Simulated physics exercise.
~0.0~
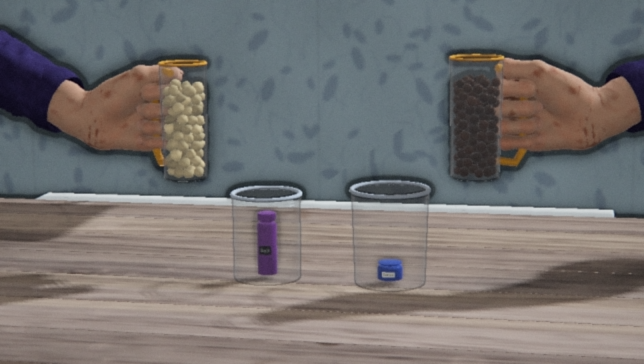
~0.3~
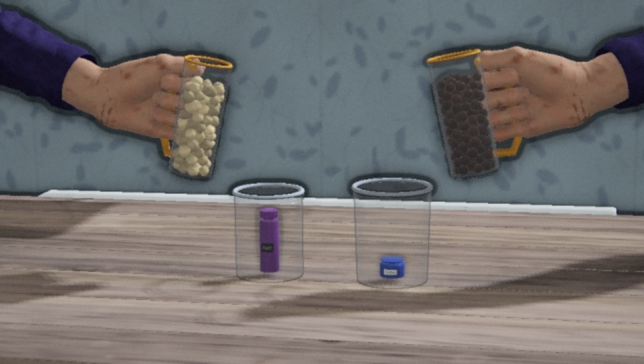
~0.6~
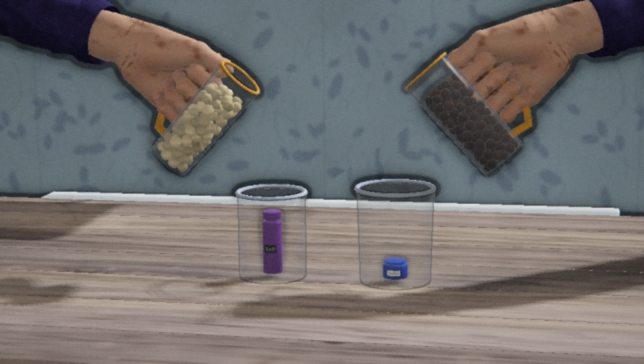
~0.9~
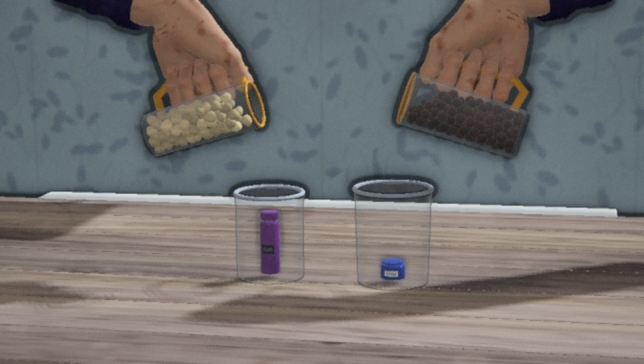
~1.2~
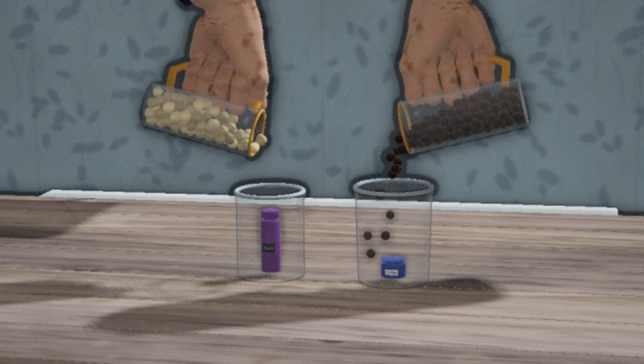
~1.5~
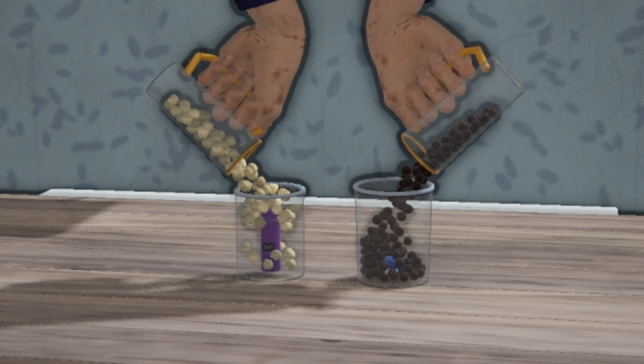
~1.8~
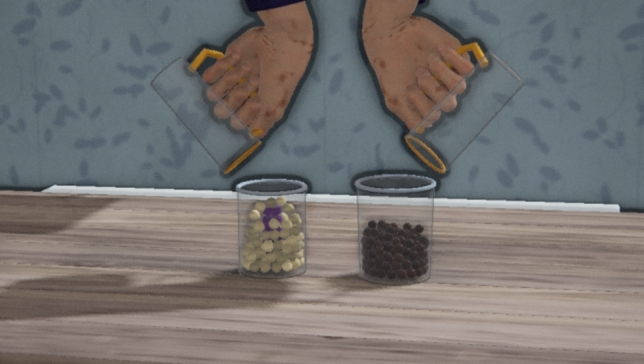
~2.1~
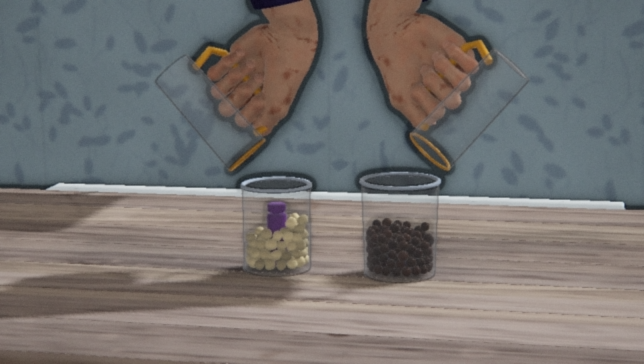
Two hands in purple sleeves hold clear cups with orange rims above a wooden surface, the left cup full of cream-coloured pieces and the right full of dark brown balls. Below stand two clear containers, a tall purple object in the left one and a small blue object in the right. The hands tip the cups inward until they lie on their sides, and the dark balls begin to drop first. The cream pieces soon follow, tumbling around the purple object. Both cups empty, leaving the purple top showing above the cream pile while dark balls hide the blue object.
